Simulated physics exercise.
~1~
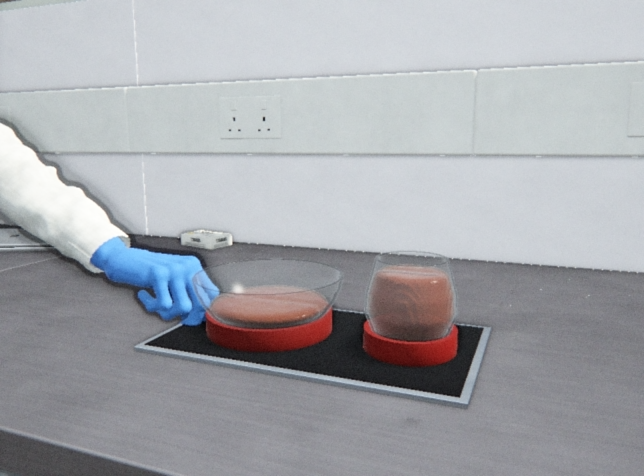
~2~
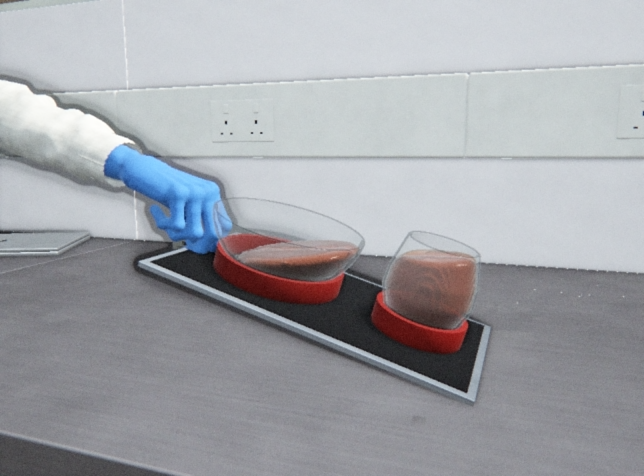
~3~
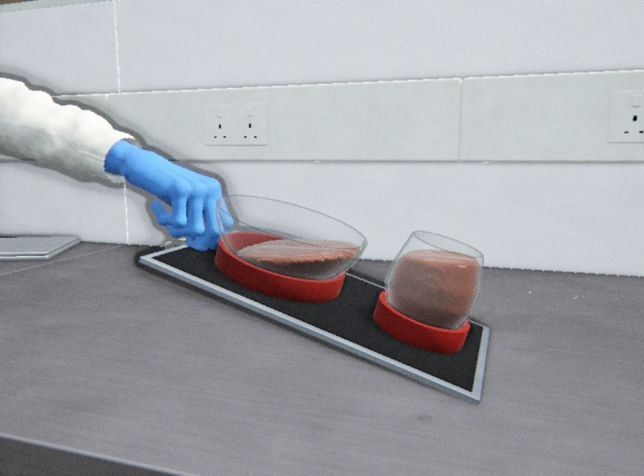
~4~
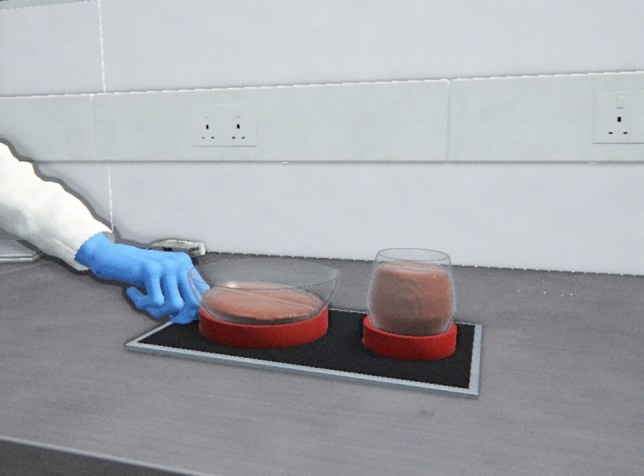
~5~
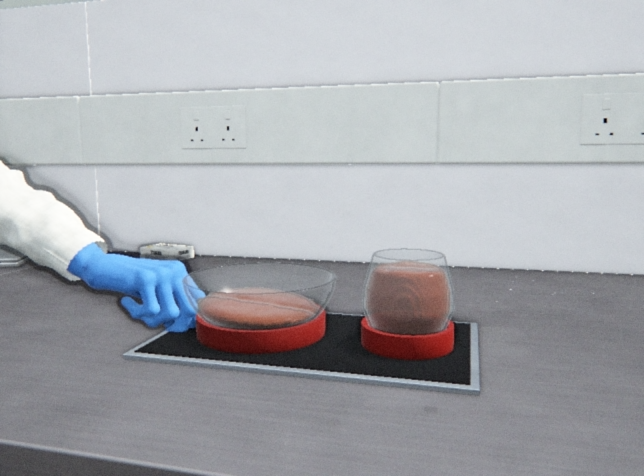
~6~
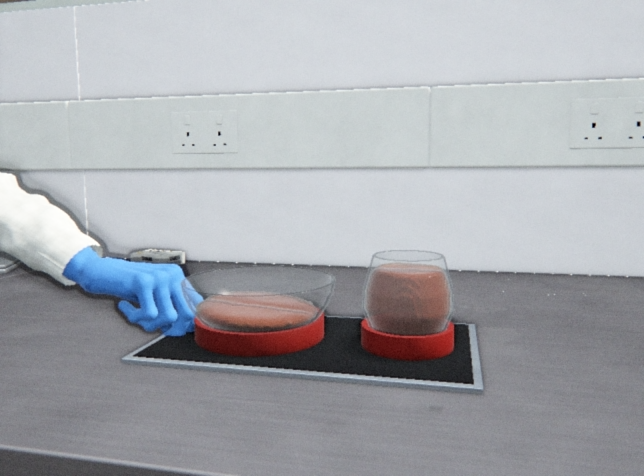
A blue-gloved hand raises the left end of a black tray holding an open glass bowl and a stemless wine glass of brownish liquid in red holders, then gently lowers it until the tray lies flat on the grey worktop, with both vessels still upright and holding their liquid.
